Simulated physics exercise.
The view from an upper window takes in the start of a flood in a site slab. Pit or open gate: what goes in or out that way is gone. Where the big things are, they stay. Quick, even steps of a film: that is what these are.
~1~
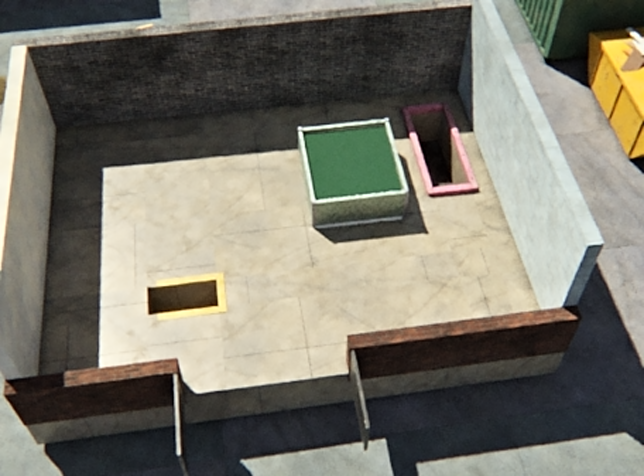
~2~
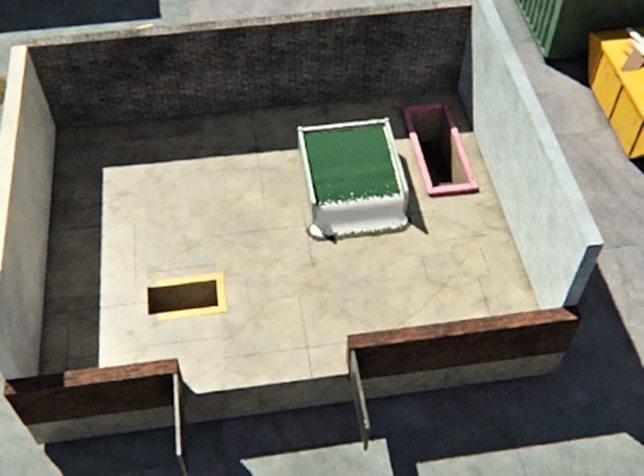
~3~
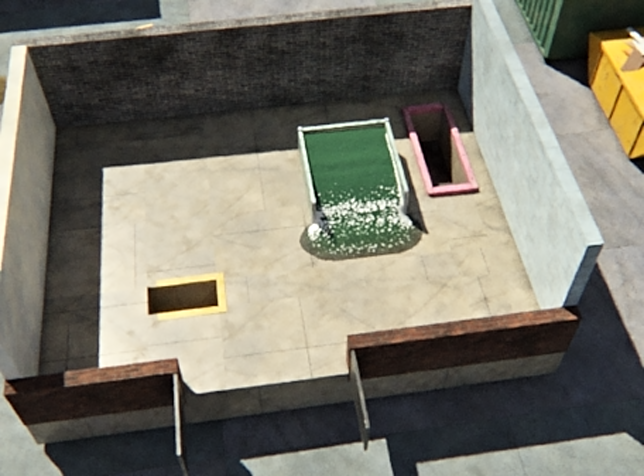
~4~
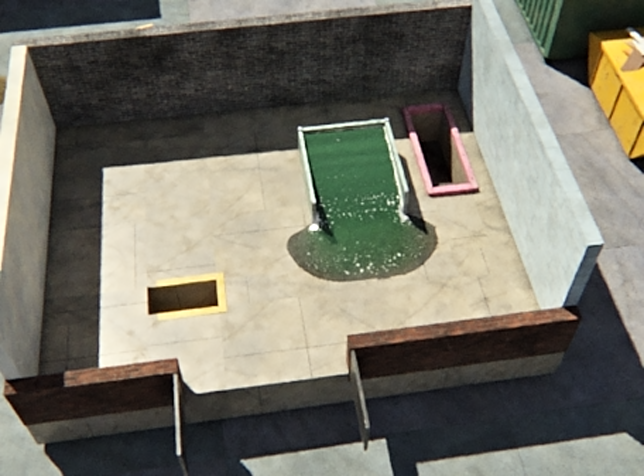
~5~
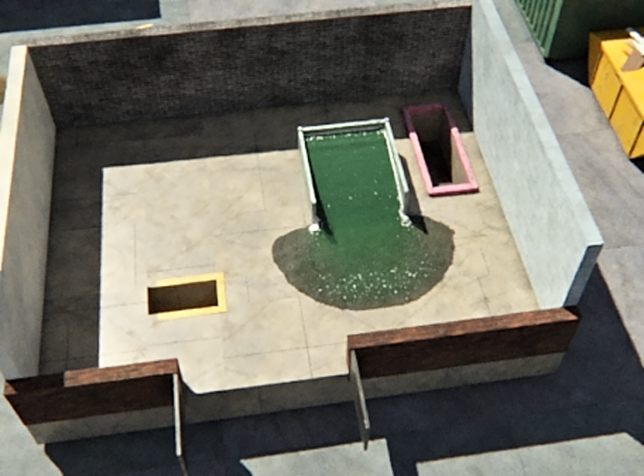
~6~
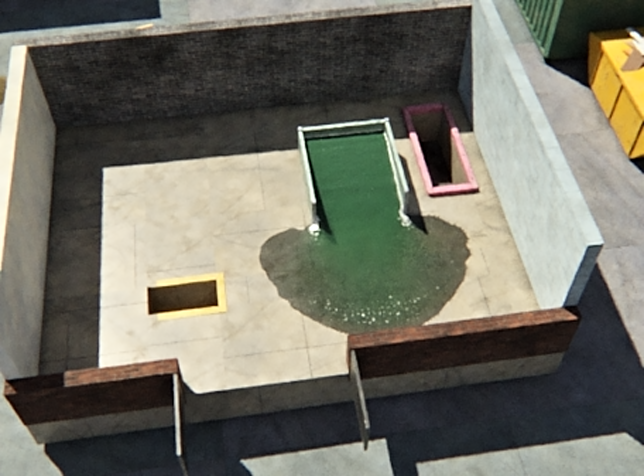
In a walled concrete yard, green water pours from a tank and spreads across the slab.
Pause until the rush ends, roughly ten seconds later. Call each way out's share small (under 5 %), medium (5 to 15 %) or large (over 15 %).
Small, medium or large: The gate gets a large share; the pink pit gets a small share; the yellow pit gets a small share.
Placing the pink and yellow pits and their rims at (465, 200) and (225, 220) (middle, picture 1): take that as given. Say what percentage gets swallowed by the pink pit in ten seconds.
The pink pit takes 6 per cent.
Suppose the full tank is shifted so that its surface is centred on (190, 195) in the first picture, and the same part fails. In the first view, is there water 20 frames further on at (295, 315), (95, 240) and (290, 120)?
Looking at all three, I'd call them swamped, bone dry, bone dry.
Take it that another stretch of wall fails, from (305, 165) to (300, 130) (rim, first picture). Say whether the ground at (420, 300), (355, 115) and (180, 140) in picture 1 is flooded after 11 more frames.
Well, the first is missed by the spill, the next missed by the spill, the last hit by the spill.
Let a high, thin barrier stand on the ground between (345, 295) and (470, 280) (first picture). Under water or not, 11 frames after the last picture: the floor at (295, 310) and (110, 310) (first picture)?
Going by the list, I'd say reached by the flood, then kept clear of the flood.
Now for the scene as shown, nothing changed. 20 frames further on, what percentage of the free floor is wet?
About 30 %.
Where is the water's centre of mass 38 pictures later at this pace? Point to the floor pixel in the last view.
At about (402, 251).
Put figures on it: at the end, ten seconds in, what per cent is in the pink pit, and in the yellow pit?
I reckon close to 2 % and close to 2 % respectively.
A moment on, water covers 25 % of the floor; the gate 1 %, the pink pit 0 %, the yellow pit 0 %.
Next, water covers 30 % of the floor; the gate 7 %, the pink pit 0 %, the yellow pit 0 %.
Then, water covers 30 % of the floor; the gate 18 %, the pink pit 0 %, the yellow pit 0 %.
Later, water covers 45 % of the floor; the gate 26 %, the pink pit 2 %, the yellow pit 1 %.
In the end, water covers 60 % of the floor; the gate 30 %, the pink pit 2 %, the yellow pit 3 %.
